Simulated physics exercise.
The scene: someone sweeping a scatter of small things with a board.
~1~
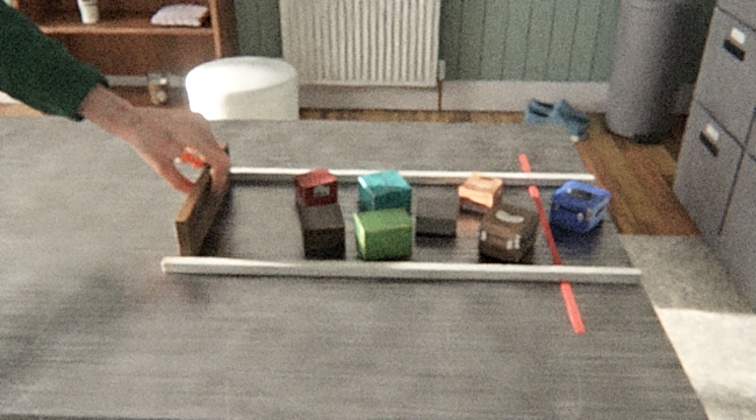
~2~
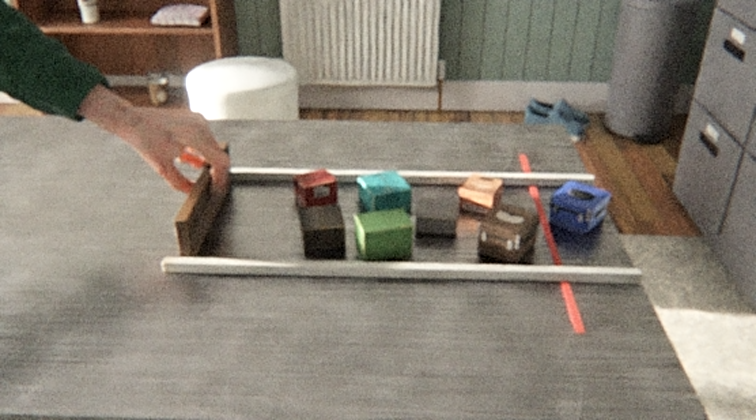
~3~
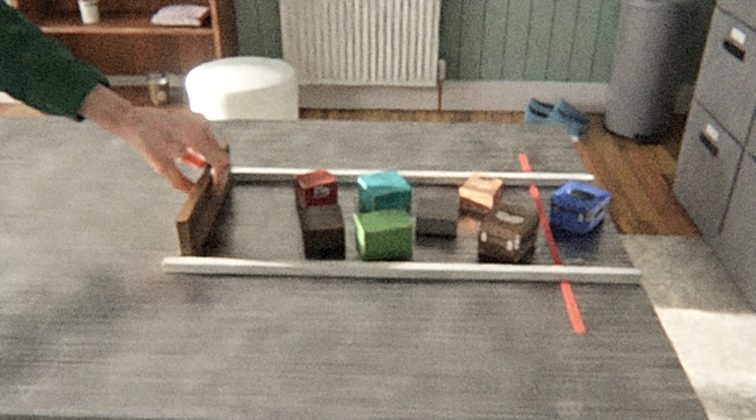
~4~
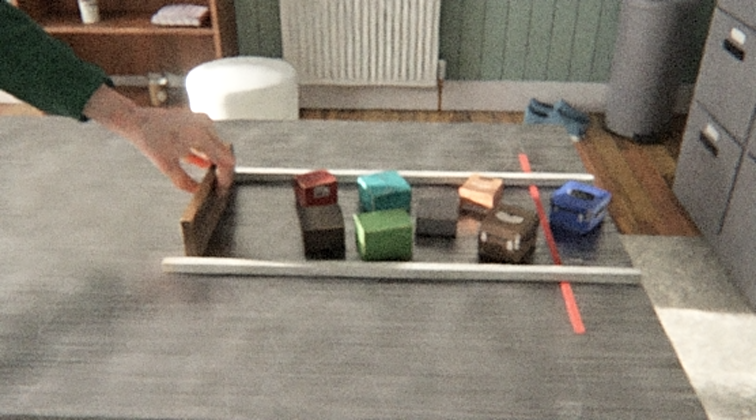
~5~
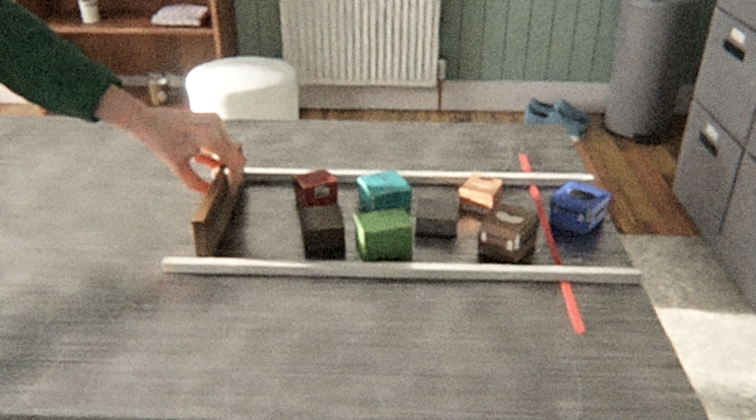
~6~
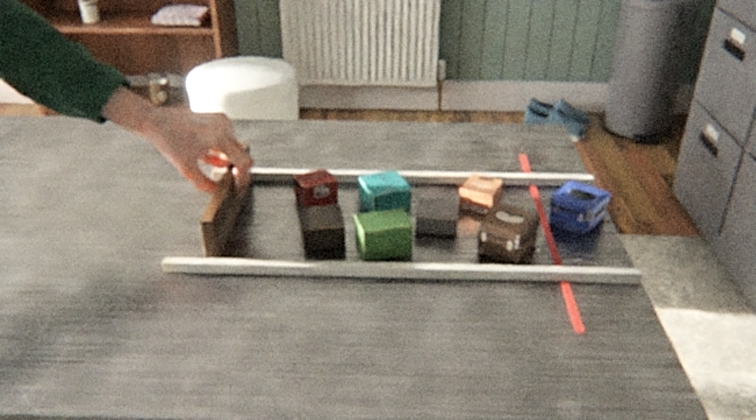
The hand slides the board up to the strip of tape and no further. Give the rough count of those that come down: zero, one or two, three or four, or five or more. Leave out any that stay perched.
Here the number that fall off is three or four.
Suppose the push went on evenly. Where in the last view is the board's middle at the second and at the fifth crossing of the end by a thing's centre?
First at (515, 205), next at (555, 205).
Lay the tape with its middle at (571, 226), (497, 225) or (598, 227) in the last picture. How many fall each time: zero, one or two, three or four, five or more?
Taking them in turn, 5 or more; none at all; at least five.
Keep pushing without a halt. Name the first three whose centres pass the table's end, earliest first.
In order: The blue case, the orange box, the brown case.
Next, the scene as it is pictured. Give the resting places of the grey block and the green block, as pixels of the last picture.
About (598, 216), and the other about (629, 250).
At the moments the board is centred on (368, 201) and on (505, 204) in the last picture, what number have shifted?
First 5, then 8.
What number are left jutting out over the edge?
The number is 3.
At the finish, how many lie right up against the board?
That makes 2.
A little later, none off yet; blue case at rest near (579, 207); brown case at rest near (508, 233); orange box at rest near (482, 194).
When it is over, the number that fall off is three or four; down, orange box, brown case and blue case.
